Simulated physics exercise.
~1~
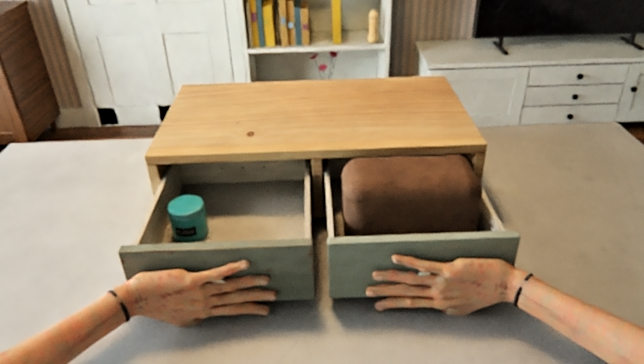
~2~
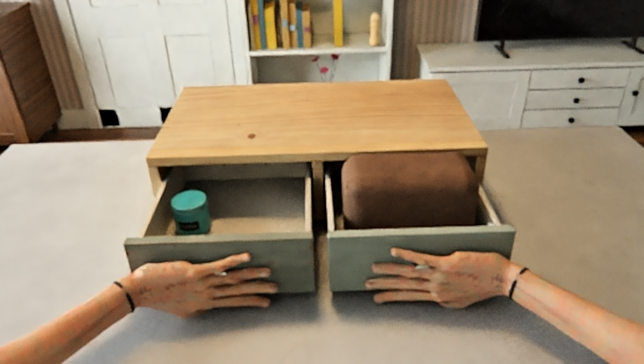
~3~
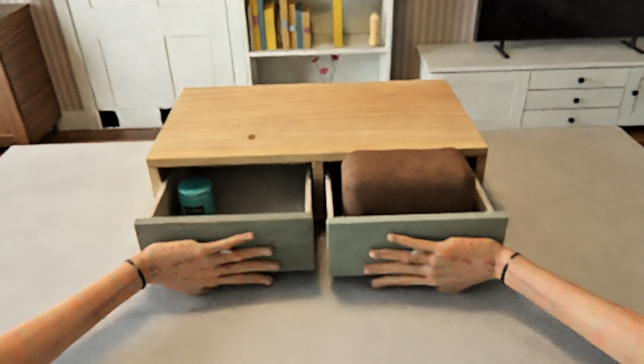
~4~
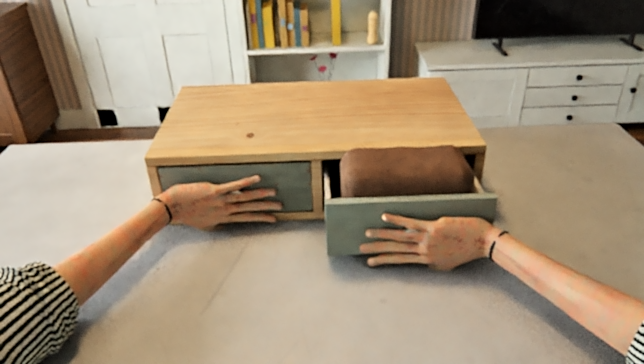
Two hands press on the grey-green fronts of two open drawers in a light wooden chest, seen from above and in front on a pale tabletop, with white cabinets and a shelf of yellow books behind. A small turquoise jar sits in the left drawer, and a large brown, rounded loaf fills the right one, rising above its sides. The hands push both drawers inward together, and the jar slips into shadow under the top. The left drawer then slides fully in and sits flush. The right drawer stops short and stays ajar, the loaf still showing above its front.
